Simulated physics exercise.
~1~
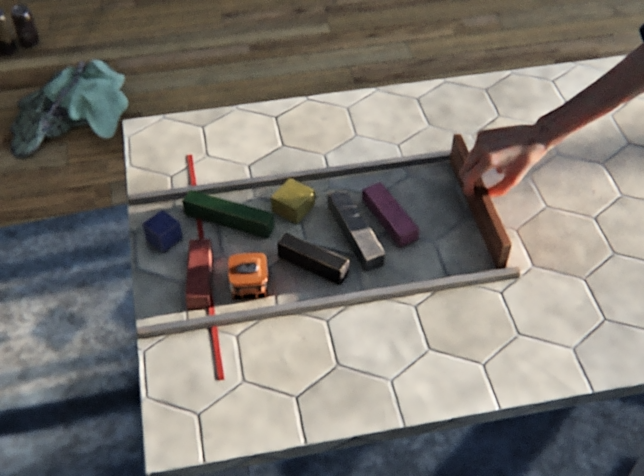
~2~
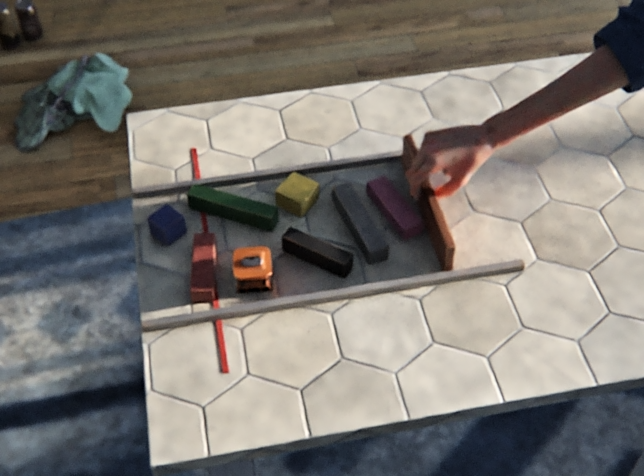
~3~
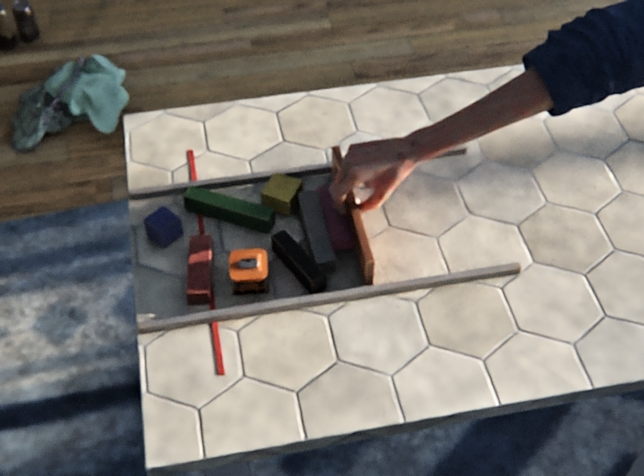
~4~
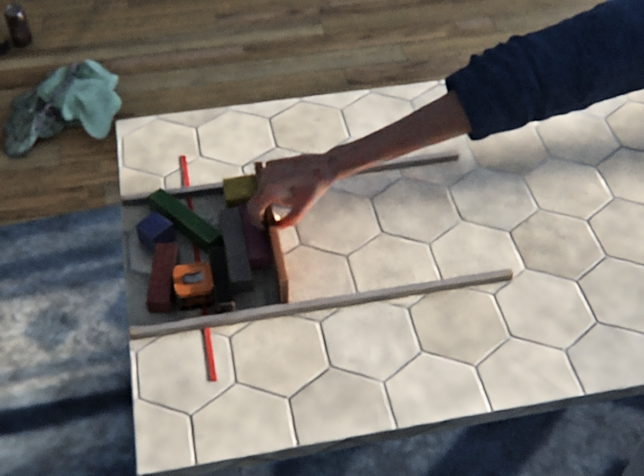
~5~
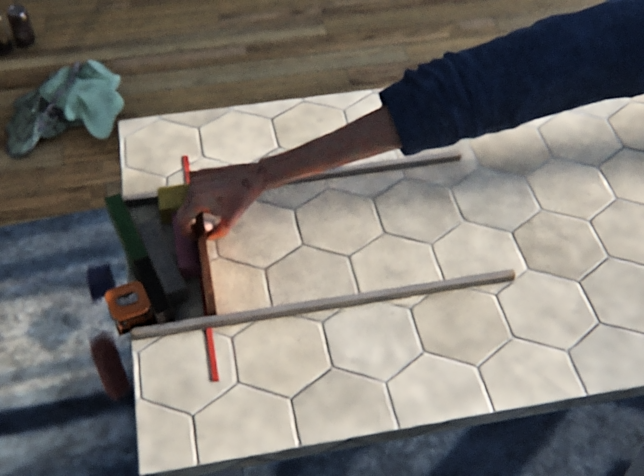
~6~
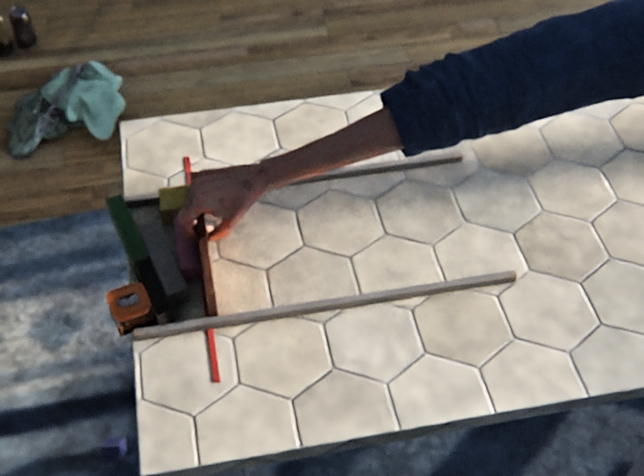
In the video, a hand slides an upright board left along a railed channel on a tiled table, bunching coloured blocks and bars together until the board stops at the red tape. The red bar and blue block drop off the table's left end, while an orange block remains at the edge.
